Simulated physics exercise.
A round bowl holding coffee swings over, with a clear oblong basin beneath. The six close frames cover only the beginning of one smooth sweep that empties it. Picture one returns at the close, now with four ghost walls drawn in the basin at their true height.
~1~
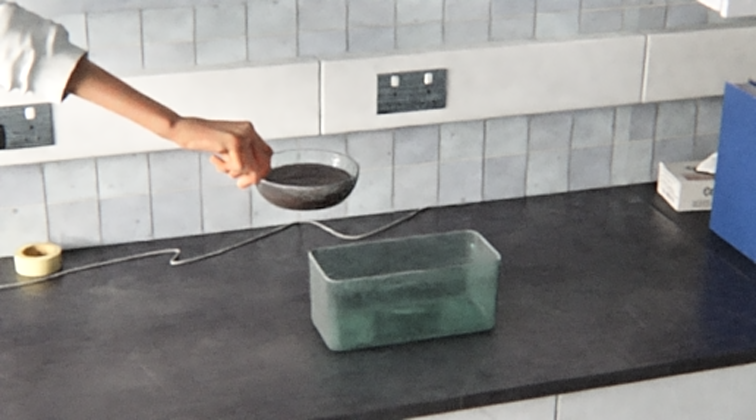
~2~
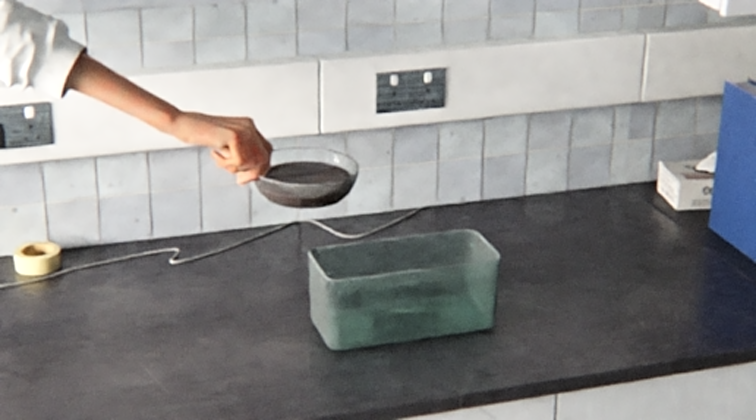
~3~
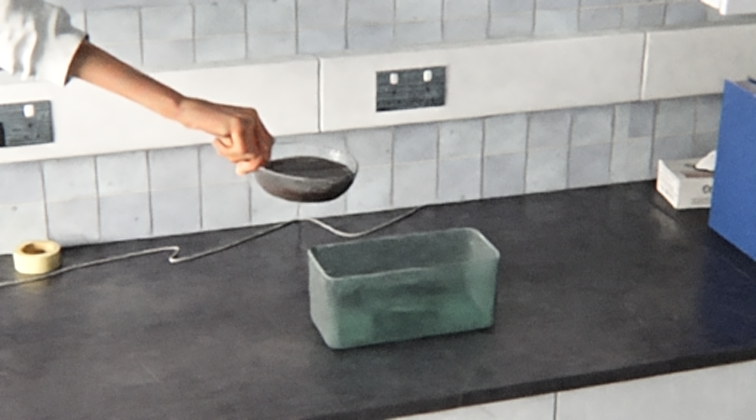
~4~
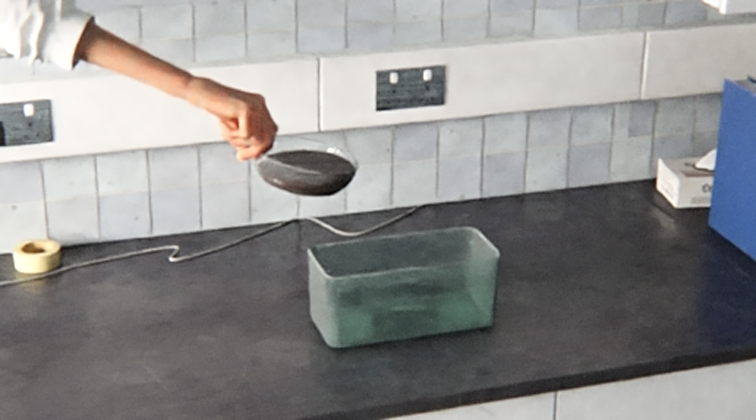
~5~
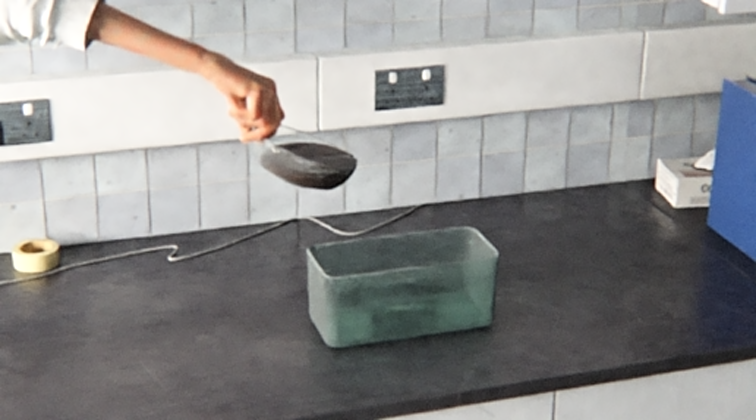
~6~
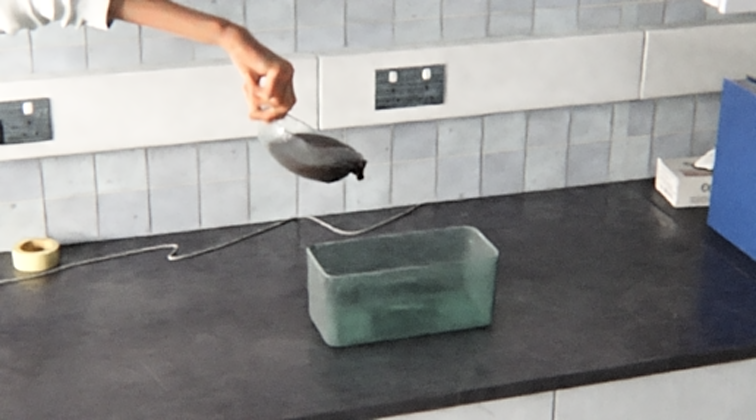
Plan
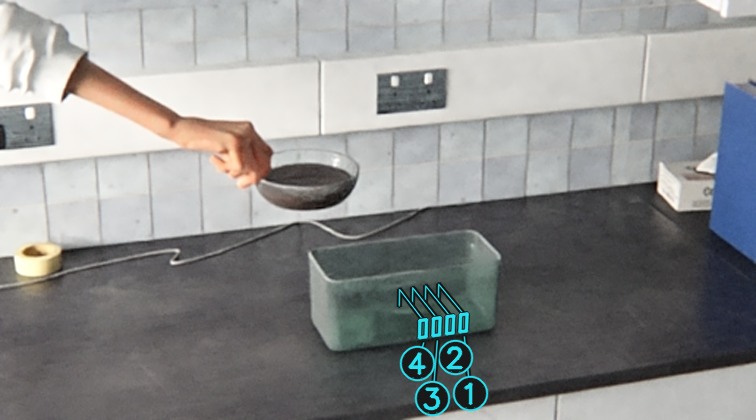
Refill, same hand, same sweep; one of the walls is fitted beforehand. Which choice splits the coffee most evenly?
The best place is 3.
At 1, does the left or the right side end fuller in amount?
The left one.
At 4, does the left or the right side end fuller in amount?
The right side.
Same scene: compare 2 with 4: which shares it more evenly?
4 it is.
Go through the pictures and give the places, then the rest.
The first picture shows upright, lip at (355, 162); basin from (327, 349) to (495, 325); nothing has left yet.
The second picture shows upright, lip at (355, 161); nothing has left yet.
The third picture shows tipped about 6°, lip at (354, 160); nothing has left yet.
The fourth picture shows tipped about 13°, lip at (354, 159); nothing has left yet.
The fifth picture shows tipped about 22°, lip at (353, 159); coffee is over the lip, down to (353, 159).
The sixth picture shows tipped about 33°, lip at (353, 158); coffee is over the lip, down to (357, 176).
In cyan, 1 at (464, 336); 2 at (450, 338); 3 at (437, 340); 4 at (423, 342).
Choosing 1, about 86 % ends left of the wall and 12 % right of it.
Choosing 2, about 81 % ends left of the wall and 17 % right of it.
Choosing 3, about 48 % ends left of the wall and 50 % right of it.
Choosing 4, about 27 % ends left of the wall and 72 % right of it.
